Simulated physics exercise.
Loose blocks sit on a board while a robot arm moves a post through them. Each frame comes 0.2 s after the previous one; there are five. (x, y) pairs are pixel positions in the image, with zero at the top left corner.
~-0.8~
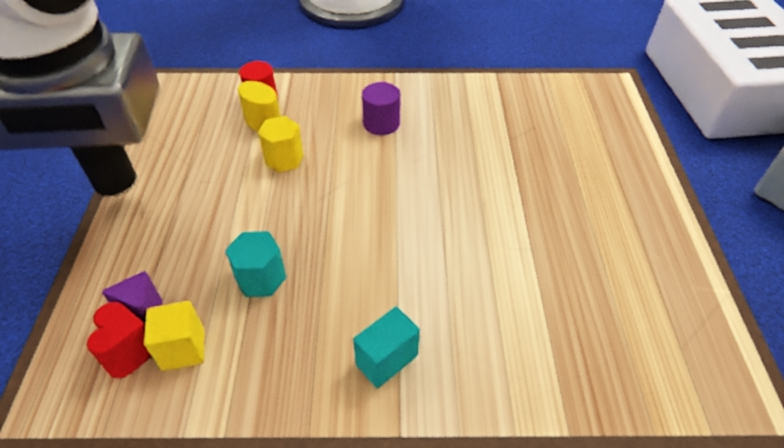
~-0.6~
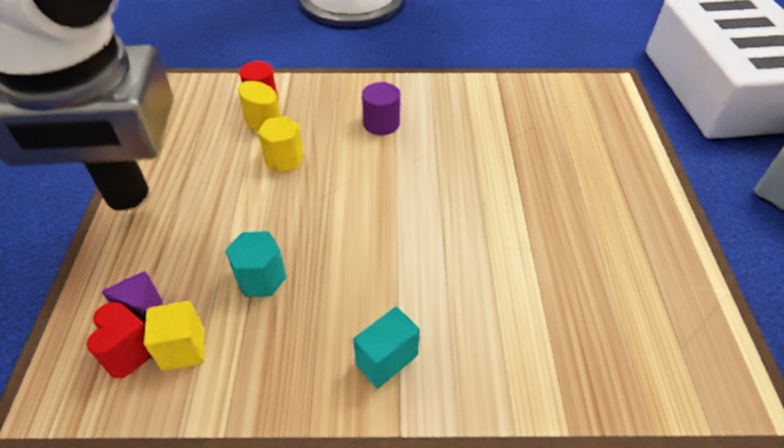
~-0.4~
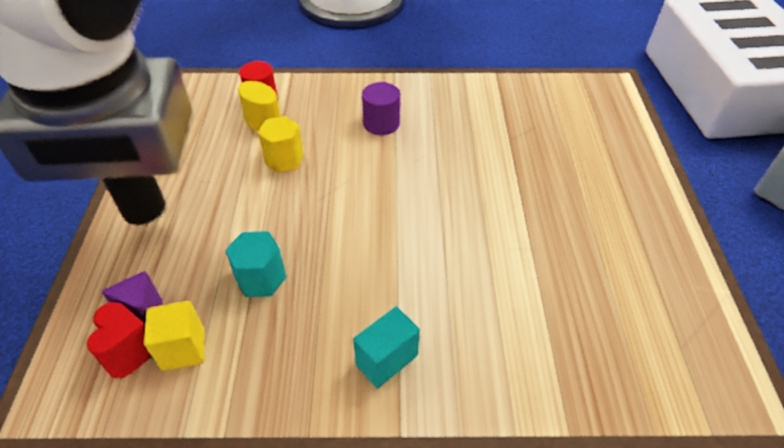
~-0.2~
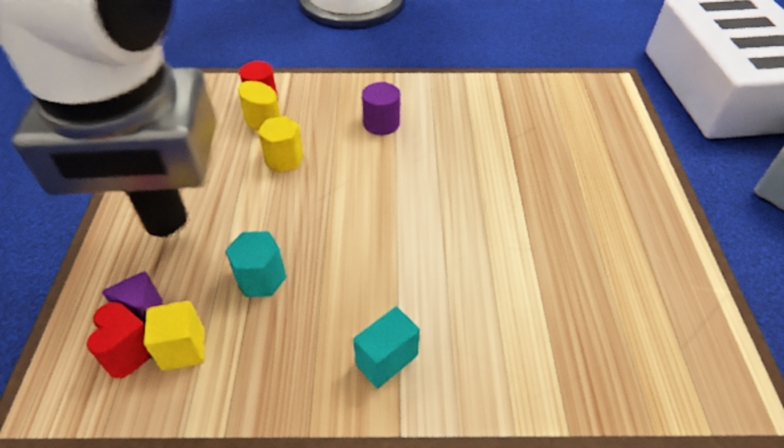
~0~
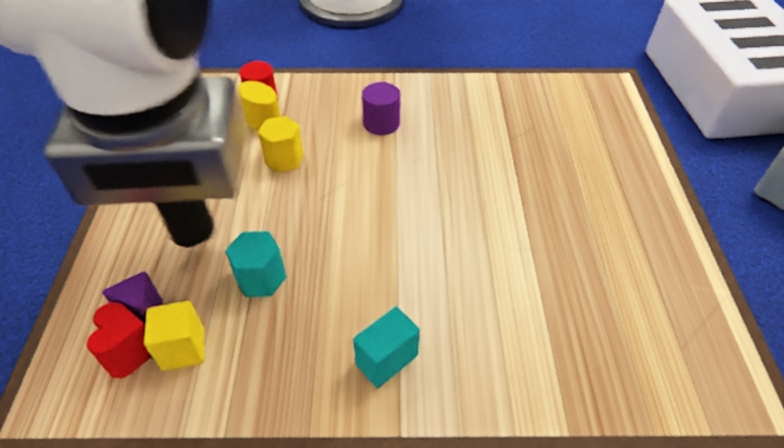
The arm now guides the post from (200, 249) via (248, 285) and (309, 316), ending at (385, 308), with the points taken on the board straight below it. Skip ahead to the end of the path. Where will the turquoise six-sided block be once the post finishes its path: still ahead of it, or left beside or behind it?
The post pushes it to the end.
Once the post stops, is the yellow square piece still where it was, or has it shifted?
By then it is still where it was.
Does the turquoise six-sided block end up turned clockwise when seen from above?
No, I don't think so.
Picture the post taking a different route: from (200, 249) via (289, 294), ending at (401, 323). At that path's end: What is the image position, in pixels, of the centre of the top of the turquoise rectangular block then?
Pixel (410, 349).
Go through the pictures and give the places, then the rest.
The first picture shows post tip at (116, 182); block tops, yellow square piece at (168, 322); turquoise six-sided block at (252, 249); turquoise rectangular block at (387, 333).
The second picture shows post at (128, 196); blocks unchanged.
The third picture shows post at (145, 209); blocks unchanged.
The fourth picture shows post at (166, 221); blocks unchanged.
The fifth picture shows post at (193, 231); yellow square piece at (168, 322); turquoise six-sided block at (252, 249); turquoise rectangular block at (387, 333).
On the path given first. One third of the way, post at (243, 268); turquoise six-sided block at (287, 263), turned 25° anticlockwise.
Two thirds of the way, post at (306, 299); turquoise six-sided block at (357, 279), turned 65° anticlockwise.
At the end, post at (384, 291); yellow square piece in place; turquoise six-sided block at (433, 265), turned 80° anticlockwise; turquoise rectangular block in place.
